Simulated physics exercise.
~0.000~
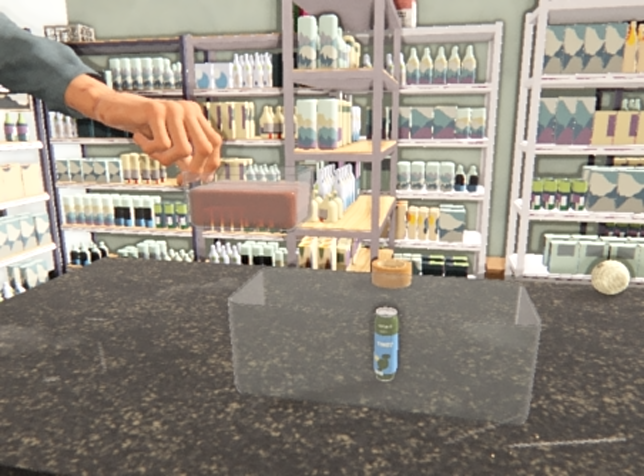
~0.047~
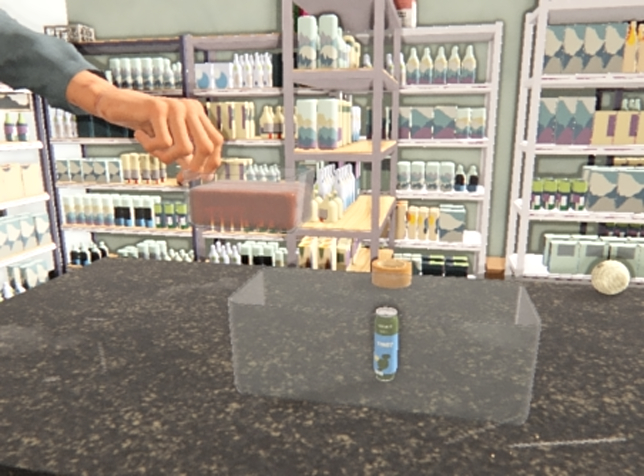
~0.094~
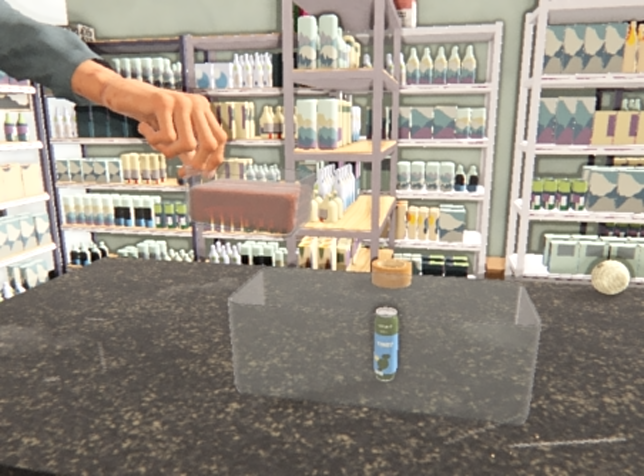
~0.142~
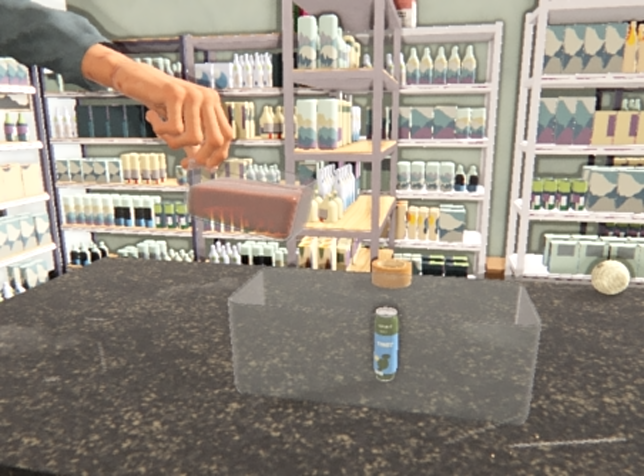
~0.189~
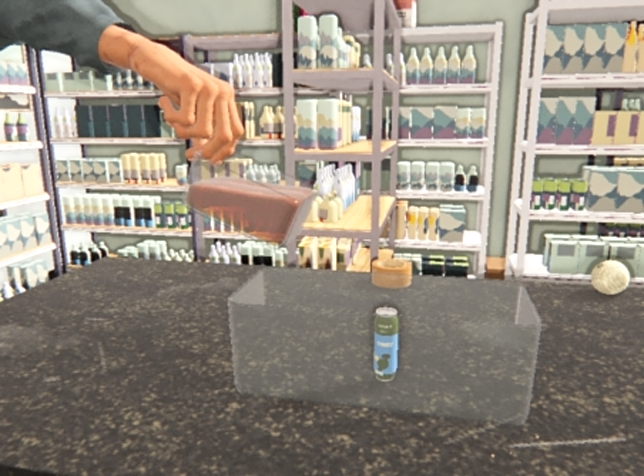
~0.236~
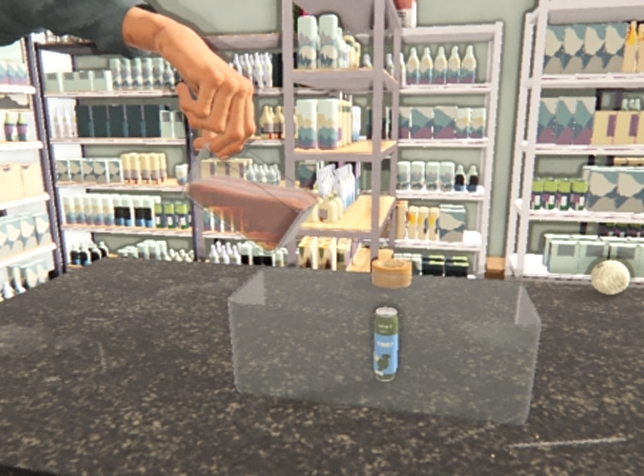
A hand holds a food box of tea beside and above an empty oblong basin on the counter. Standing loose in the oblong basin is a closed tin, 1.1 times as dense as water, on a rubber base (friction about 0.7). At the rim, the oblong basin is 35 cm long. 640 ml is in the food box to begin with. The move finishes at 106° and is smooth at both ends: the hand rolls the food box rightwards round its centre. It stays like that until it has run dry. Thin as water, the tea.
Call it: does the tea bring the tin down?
Call: Not brought down.
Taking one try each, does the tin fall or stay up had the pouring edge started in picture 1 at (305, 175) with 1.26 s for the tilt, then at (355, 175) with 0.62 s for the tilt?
The tin stays vertical the first time and stays vertical the second time.
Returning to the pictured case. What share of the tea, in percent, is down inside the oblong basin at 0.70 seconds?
The fraction sits near 94 in a hundred.
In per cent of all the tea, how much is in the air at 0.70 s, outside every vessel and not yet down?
Something like 3 per cent of the total.
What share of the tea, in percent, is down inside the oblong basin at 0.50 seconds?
Around 48%.
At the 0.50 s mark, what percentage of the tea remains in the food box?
18 %.
After 0.50 s the tilt is 97° and 17 per cent is still to pour; the tin stands where it began.
After 0.70 s the tilt is 106° and 4 per cent is still to pour; the tin stands where it began.
After 0.90 s the tilt is 106° and 0 per cent is still to pour; the tin stands where it began.
After 1.12 s the tilt is 106° and 0 per cent is still to pour; the tin stands where it began.
In the end the tin stands where it began.
